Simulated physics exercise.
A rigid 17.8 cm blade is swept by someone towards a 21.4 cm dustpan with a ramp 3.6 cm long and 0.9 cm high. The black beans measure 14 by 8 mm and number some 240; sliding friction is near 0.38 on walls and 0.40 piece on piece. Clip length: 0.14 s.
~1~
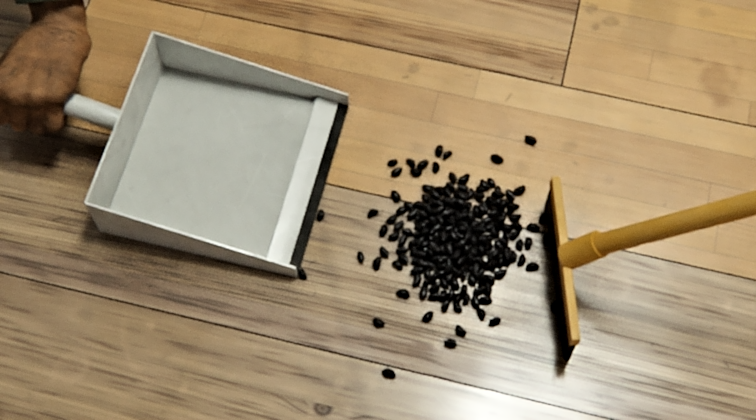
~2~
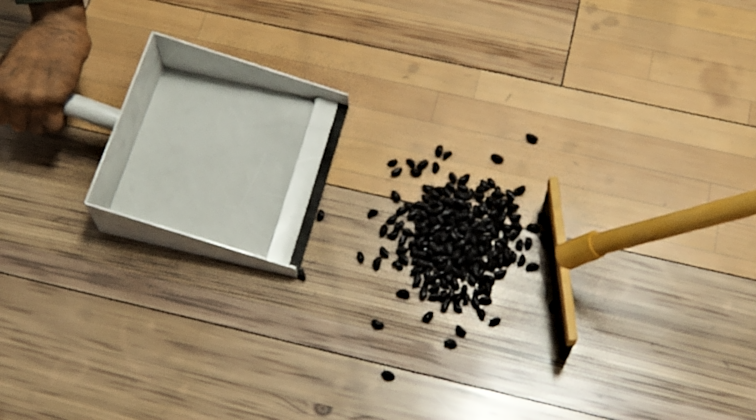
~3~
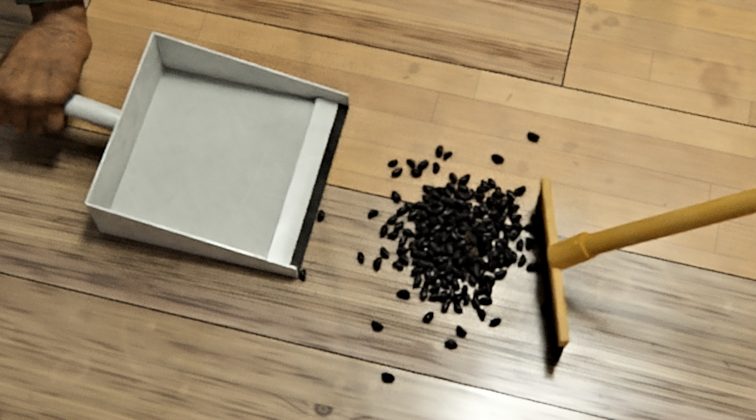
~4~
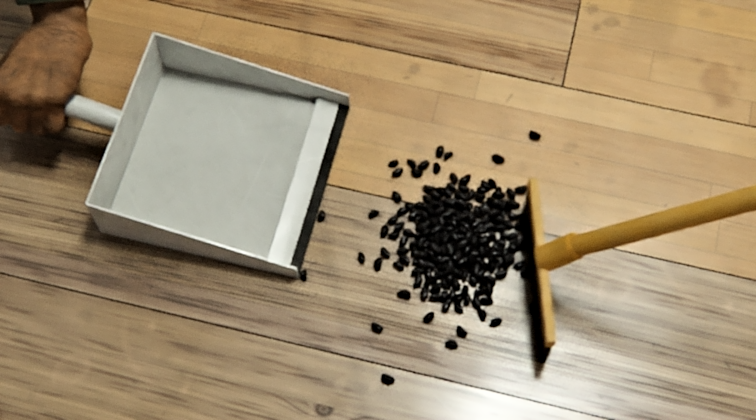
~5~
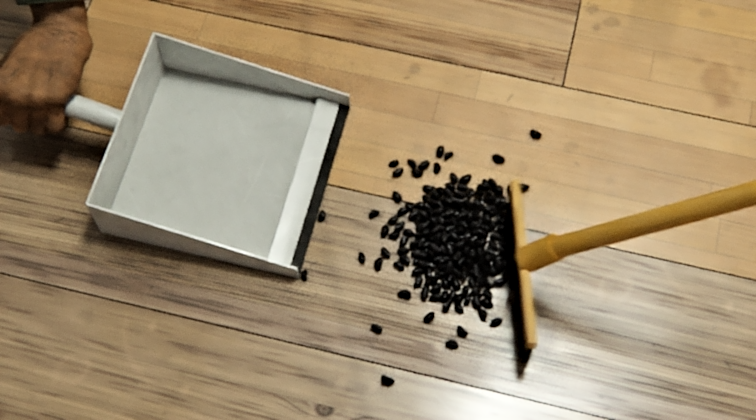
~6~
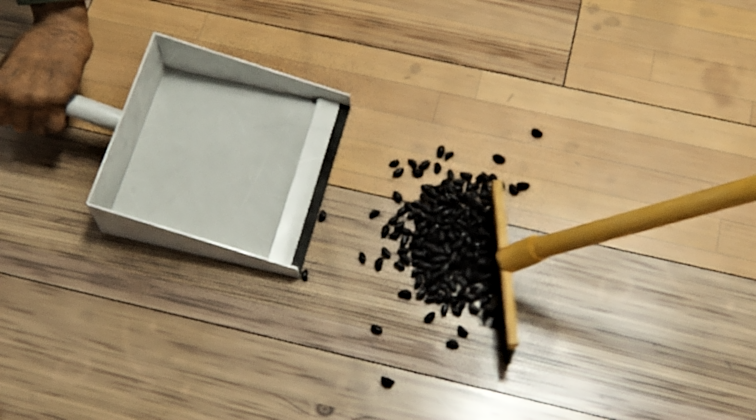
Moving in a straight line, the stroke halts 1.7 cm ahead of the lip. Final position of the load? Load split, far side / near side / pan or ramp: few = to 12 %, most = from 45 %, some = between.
Split - far side: Few, near side: Some, pan: Some.
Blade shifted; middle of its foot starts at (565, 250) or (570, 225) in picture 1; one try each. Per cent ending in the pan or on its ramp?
The two tries give some 25 % and some 25 %.
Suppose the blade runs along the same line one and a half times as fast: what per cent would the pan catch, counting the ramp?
Some 30 %.
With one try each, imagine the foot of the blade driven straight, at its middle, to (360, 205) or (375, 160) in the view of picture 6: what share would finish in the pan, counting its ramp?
Roughly 20 per cent for the first try and 10 per cent for the second.
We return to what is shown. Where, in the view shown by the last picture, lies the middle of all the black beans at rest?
My guess is close to (316, 243).
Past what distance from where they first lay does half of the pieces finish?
18 cm, roughly.
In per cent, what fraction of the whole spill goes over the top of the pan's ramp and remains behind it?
Some 10 per cent.
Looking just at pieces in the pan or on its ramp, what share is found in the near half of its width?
Around 90 percent.
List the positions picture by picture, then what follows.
The first picture shows blade from (574, 340) to (555, 185), moved 0.0 cm, 0 of the pieces shifted so far; middle of the pieces at (451, 240); pan at (210, 163).
The second picture shows blade from (571, 340) to (552, 185), moved 0.3 cm, 0 of the pieces shifted so far; middle of the pieces at (451, 240).
The third picture shows blade from (563, 341) to (545, 186), moved 1.1 cm, 5 of the pieces shifted so far; middle of the pieces at (452, 240).
The fourth picture shows blade from (550, 342) to (532, 187), moved 2.4 cm, 18 of the pieces shifted so far; middle of the pieces at (452, 240).
The fifth picture shows blade from (531, 343) to (515, 188), moved 4.3 cm, 64 of the pieces shifted so far; middle of the pieces at (451, 240).
The sixth picture shows blade from (513, 344) to (497, 188), moved 6.2 cm, 159 of the pieces shifted so far; middle of the pieces at (447, 240); pan at (212, 164).
Then, 0.14 s after the last picture, middle of the blade 12 cm from the lip; 0 % over the lip, far side 0 %, near side 15 %.
Then, 0.23 s after the last picture, middle of the blade 6 cm from the lip; 5 % over the lip, far side 0 %, near side 25 %.
Then, 0.46 s after the last picture, middle of the blade 4 cm from the lip; 25 % over the lip, far side 0 %, near side 30 %.
In the end, far side 0 %, near side 30 %, pan 20 %, in front of the lip or behind the blade 50 %.
